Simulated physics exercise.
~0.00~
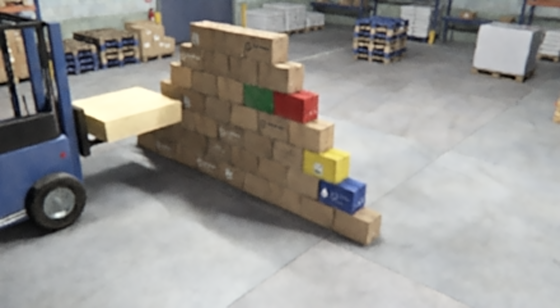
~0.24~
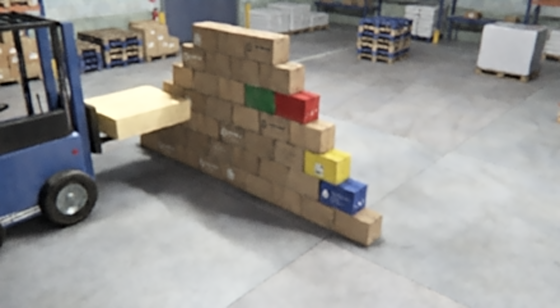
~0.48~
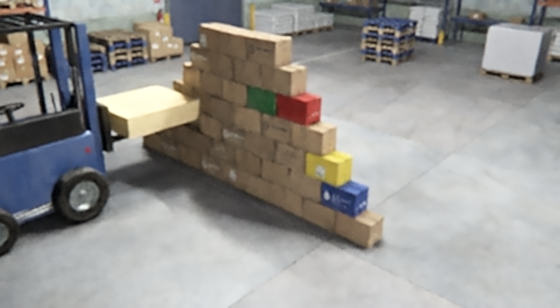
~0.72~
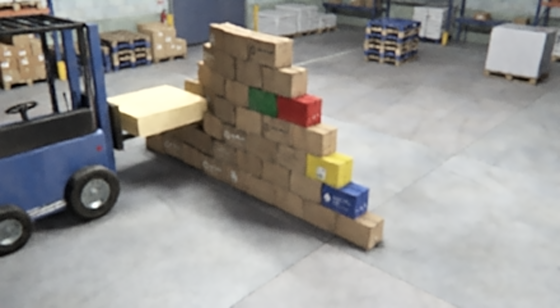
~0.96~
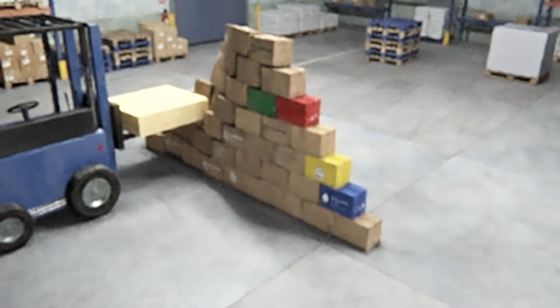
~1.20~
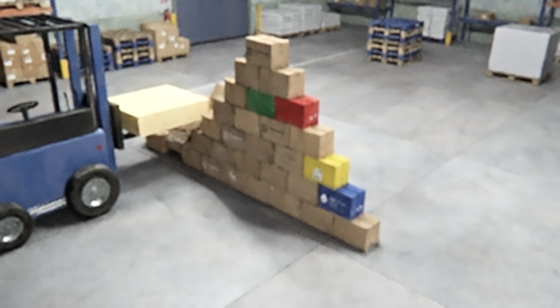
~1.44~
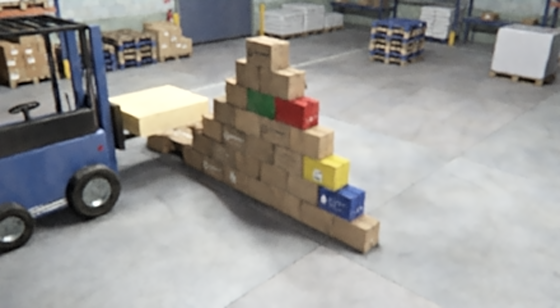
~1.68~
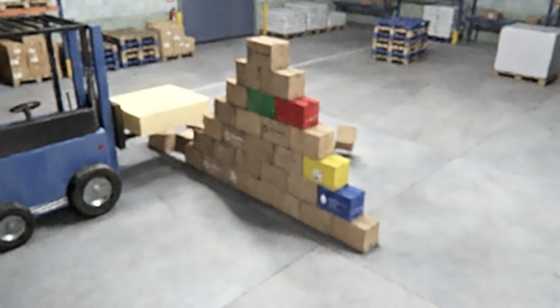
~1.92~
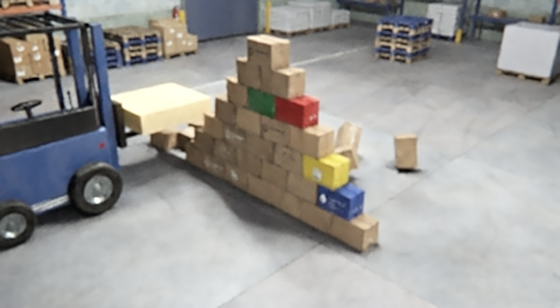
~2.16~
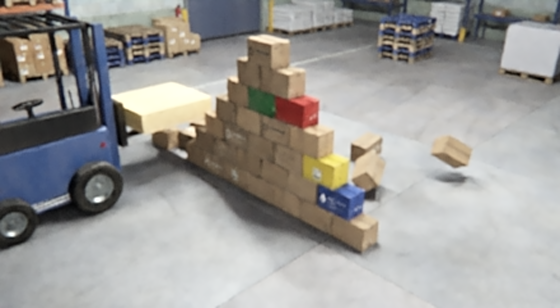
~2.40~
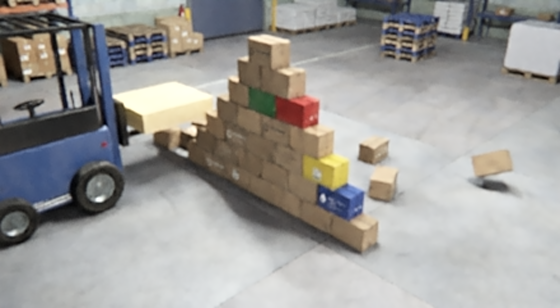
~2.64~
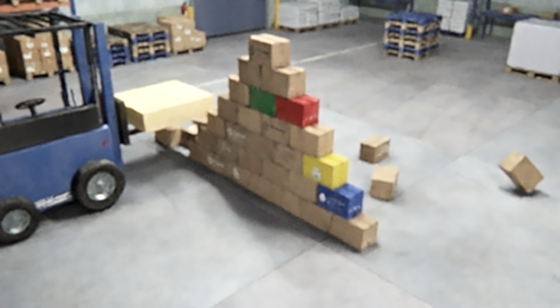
Warehouse floor, blue forklift pushing a crate into a stepped carton wall, toppling its left side while the coloured cartons stay standing.
